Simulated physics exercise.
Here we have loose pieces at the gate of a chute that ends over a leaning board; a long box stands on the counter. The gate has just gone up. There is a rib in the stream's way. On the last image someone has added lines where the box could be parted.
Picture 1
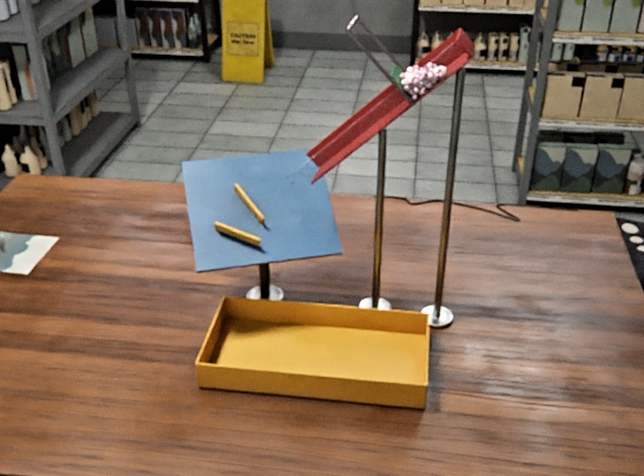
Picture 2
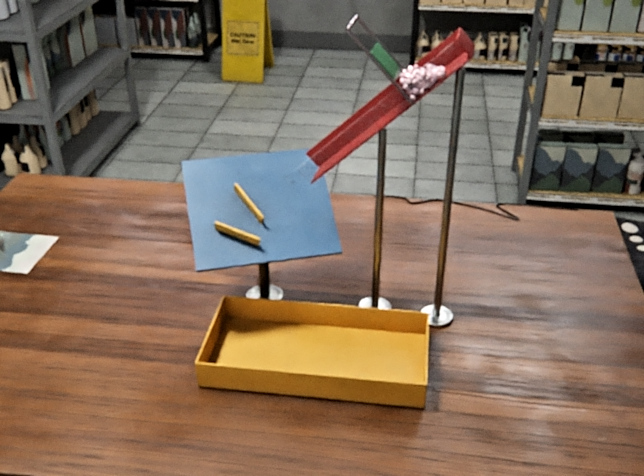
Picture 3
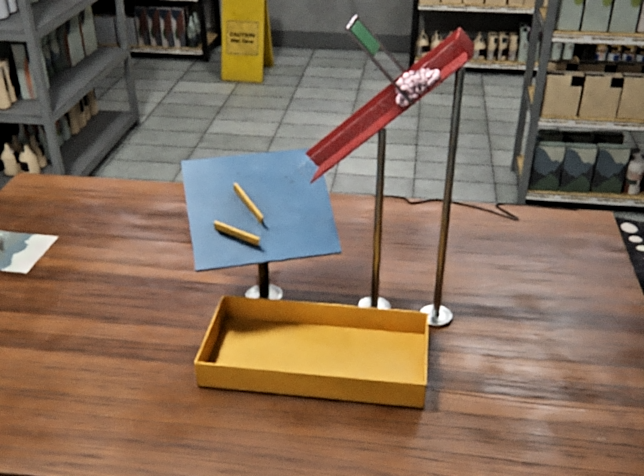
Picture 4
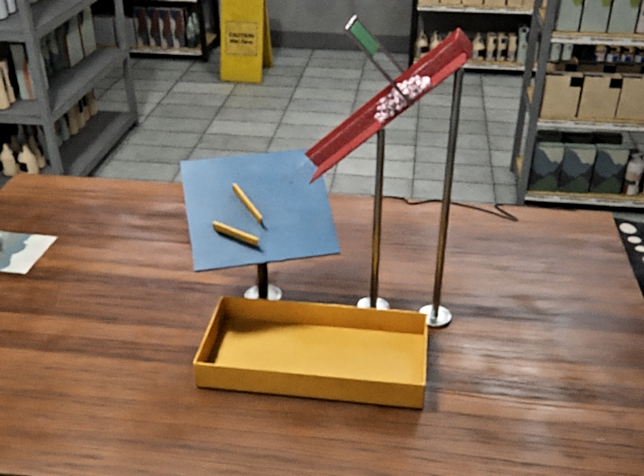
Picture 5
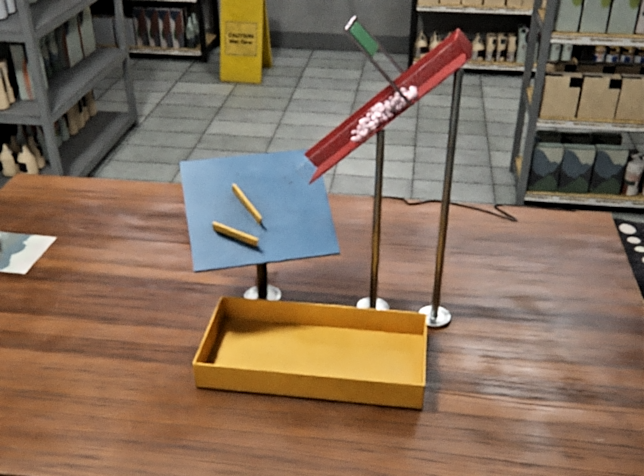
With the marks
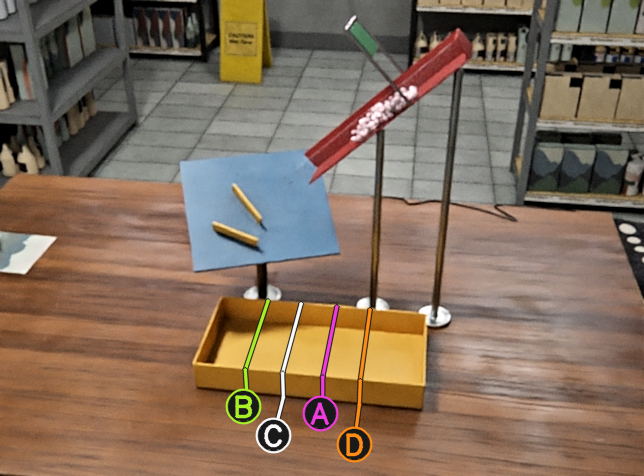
In the video, a green gate rises at a sloping red chute above a tilted blue board with two yellow ribs and a long yellow box, and a cluster of small pale pieces slides partway down the chute toward the left.
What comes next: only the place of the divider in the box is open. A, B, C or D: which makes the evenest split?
Go for C.
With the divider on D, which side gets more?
Left.
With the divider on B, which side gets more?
The right side.
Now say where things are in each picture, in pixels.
Load behind the gate at (424, 80), sugar pearls; lip of the chute at (316, 176), sloping fairly steeply, in the first picture.
Middle of the board at (261, 206), tilted fairly steeply; middle of its low edge at (271, 261); of its high edge at (251, 154), in the second picture.
Front corners of the box at (195, 362) and (425, 384), empty; front of the load at (402, 102), in the third picture.
Middle of the load at (403, 94); its front at (384, 113), about a quarter of the way to the lip; rib from (214, 222) to (258, 239); rib from (234, 184) to (261, 217), in the fourth picture.
Middle of the load at (384, 110); its front at (354, 133), about half of the way to the lip, in the fifth picture.
On the marked copy, line A crosses the front rim at (322, 376); line B crosses the front rim at (245, 368); line C crosses the front rim at (282, 372); line D crosses the front rim at (360, 379).
With A, of what is caught, nearly all on the left of the divider, a small part on the right.
With B, of what is caught, a small part on the left of the divider, nearly all on the right.
With C, of what is caught, about a third on the left of the divider, about two thirds on the right.
With D, of what is caught, nearly all on the left of the divider, a stray few on the right.
